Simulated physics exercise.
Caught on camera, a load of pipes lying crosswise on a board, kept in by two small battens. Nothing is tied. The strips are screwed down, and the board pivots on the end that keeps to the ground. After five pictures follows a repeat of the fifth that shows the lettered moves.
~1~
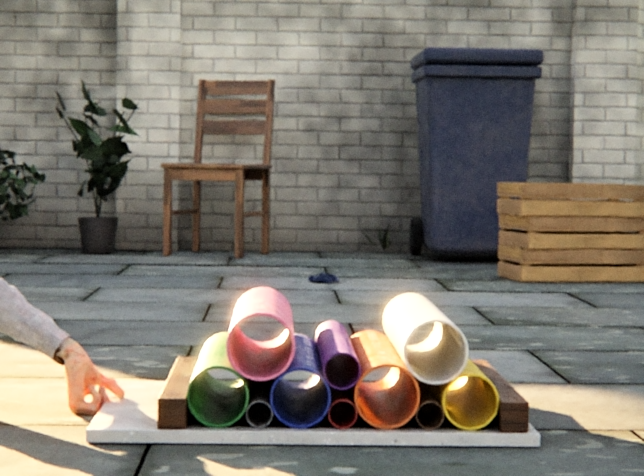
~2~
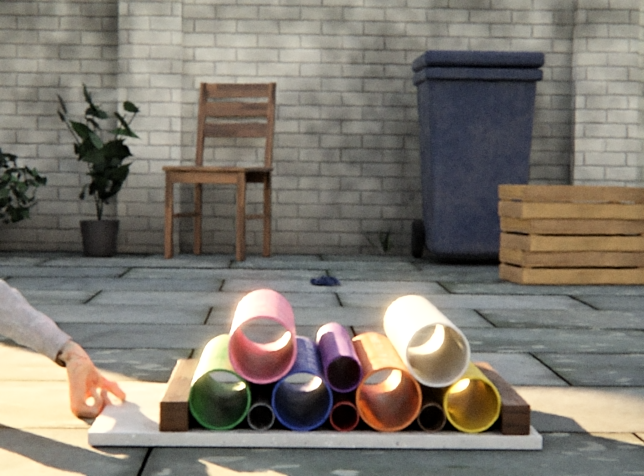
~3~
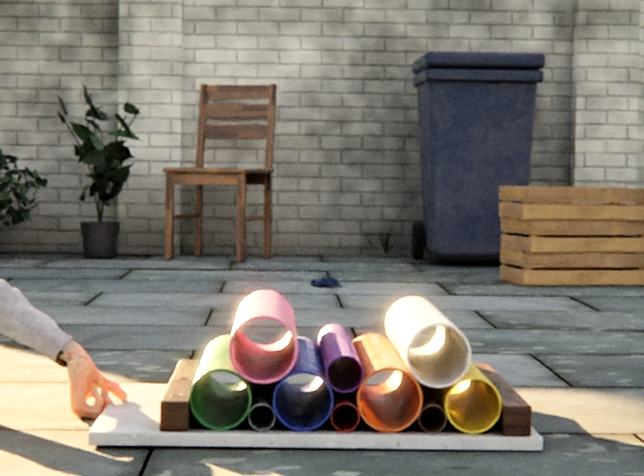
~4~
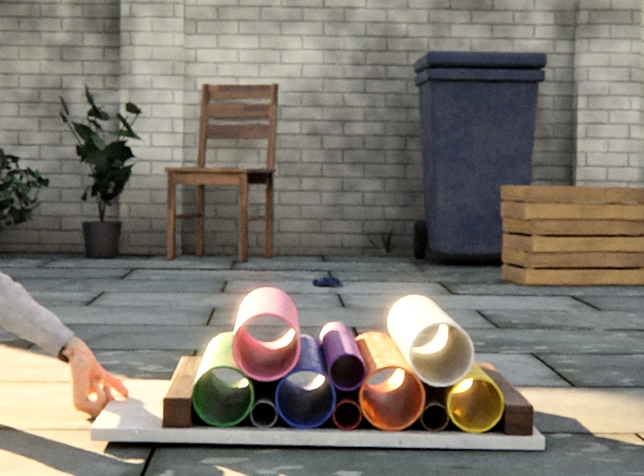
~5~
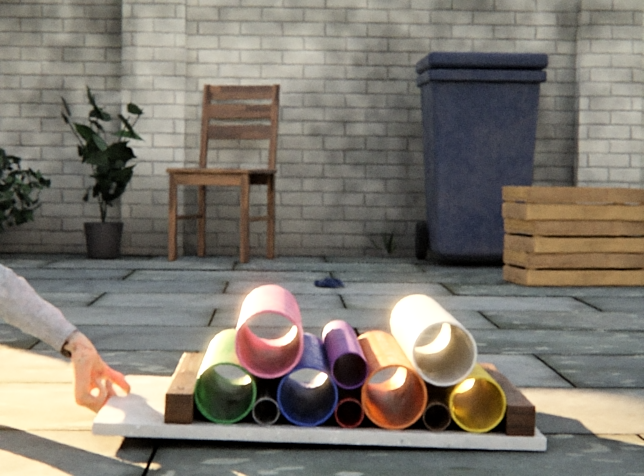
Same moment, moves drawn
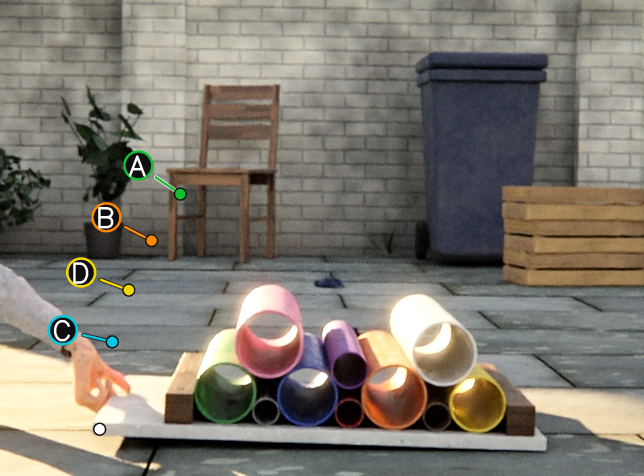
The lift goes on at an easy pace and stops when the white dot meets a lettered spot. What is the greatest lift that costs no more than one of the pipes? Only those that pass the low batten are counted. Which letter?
The highest mark that will do is A.
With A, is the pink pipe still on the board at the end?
Yes, with A.
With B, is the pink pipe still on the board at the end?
The pink pipe: Yes.
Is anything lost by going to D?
At D: No.
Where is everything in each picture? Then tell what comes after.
In the first picture, yellow pipe (471, 402); white pipe (436, 352).
In the second picture, white pipe (437, 355); pink pipe (262, 349).
In the third picture, board (313, 400); green pipe (220, 399); grey pipe (262, 417).
In the fourth picture, board (315, 398); green pipe (223, 396); grey pipe (264, 415).
In the fifth picture, board (317, 396); green pipe (225, 393); grey pipe (266, 411).
On the copy, A at (180, 194); B at (151, 241); C at (112, 342); D at (129, 290); the white dot at (99, 429).
On A. First, board at 19°.
Then, board at 34°.
Finally, board at 34°, none over the low batten.
By contrast, B none over the low batten; C none over the low batten; D none over the low batten.
